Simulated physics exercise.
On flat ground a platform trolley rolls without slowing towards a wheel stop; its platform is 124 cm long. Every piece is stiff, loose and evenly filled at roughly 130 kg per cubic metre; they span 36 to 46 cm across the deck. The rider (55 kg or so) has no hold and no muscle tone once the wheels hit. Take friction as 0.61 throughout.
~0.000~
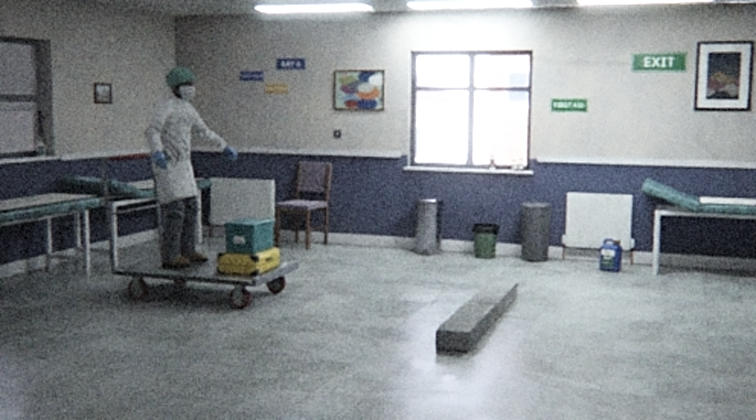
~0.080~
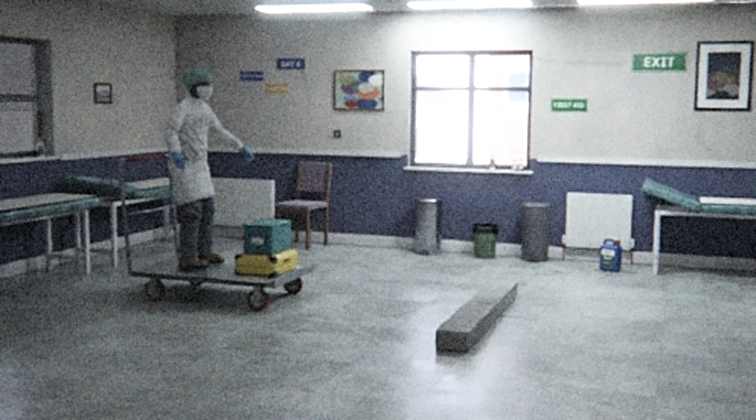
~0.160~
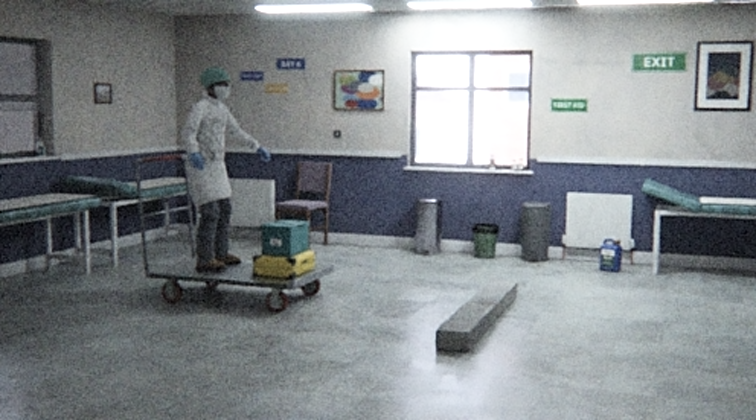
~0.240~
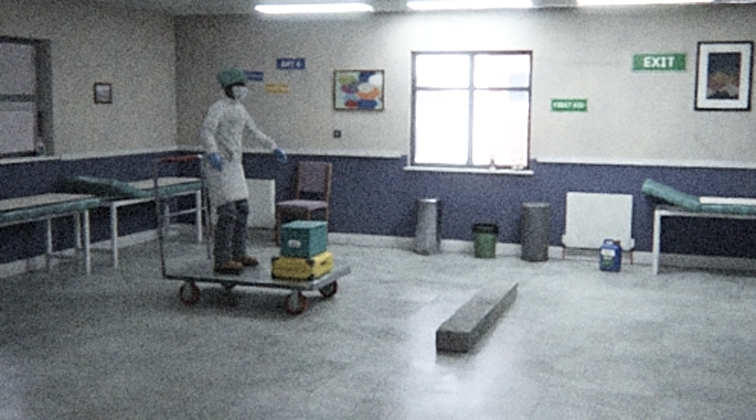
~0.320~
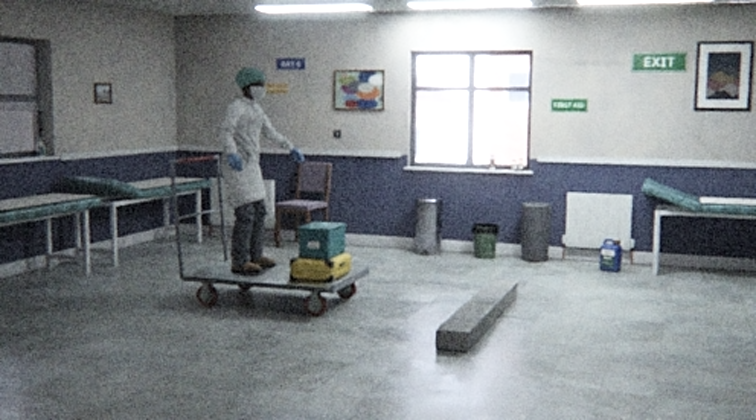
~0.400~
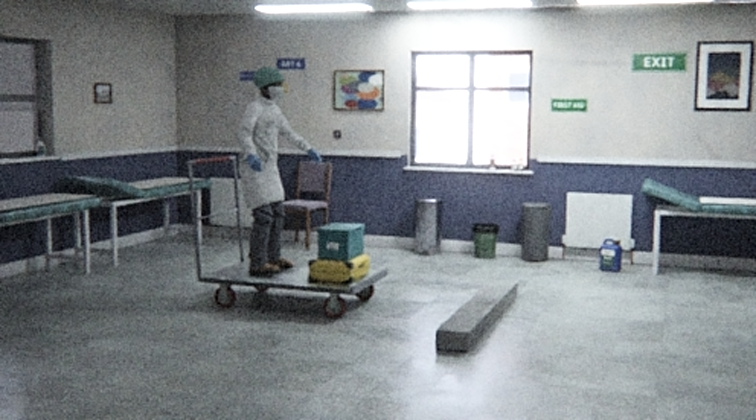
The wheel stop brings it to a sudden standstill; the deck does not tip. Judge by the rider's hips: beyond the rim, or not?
In the end the rider's hips go over the front rim.
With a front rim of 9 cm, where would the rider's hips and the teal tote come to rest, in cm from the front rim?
In that case hips 40 past, teal 80 past.
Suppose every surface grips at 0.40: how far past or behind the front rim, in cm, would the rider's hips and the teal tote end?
Then hips 30 past, teal 120 past.
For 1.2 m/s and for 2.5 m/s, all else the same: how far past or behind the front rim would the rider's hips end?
About 70 cm behind and 70 cm past.
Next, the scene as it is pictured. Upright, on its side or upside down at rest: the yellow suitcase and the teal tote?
Yellow upright, teal upside down.
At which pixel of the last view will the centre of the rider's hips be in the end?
At about (511, 306).
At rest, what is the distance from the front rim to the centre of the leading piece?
About 90 cm past the rim.
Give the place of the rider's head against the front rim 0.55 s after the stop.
Some 40 cm past it.
Impact comes at 0.83 s.
After 1.38 s the rider's hips are 19 cm behind the rim, near (454, 212) in the last picture's view.
After 1.83 s the rider's hips are 21 cm past the rim, near (506, 302) in the last picture's view.
When all is still (3.0 s), past the rim, teal tote and the rider's hips; behind it, yellow suitcase.
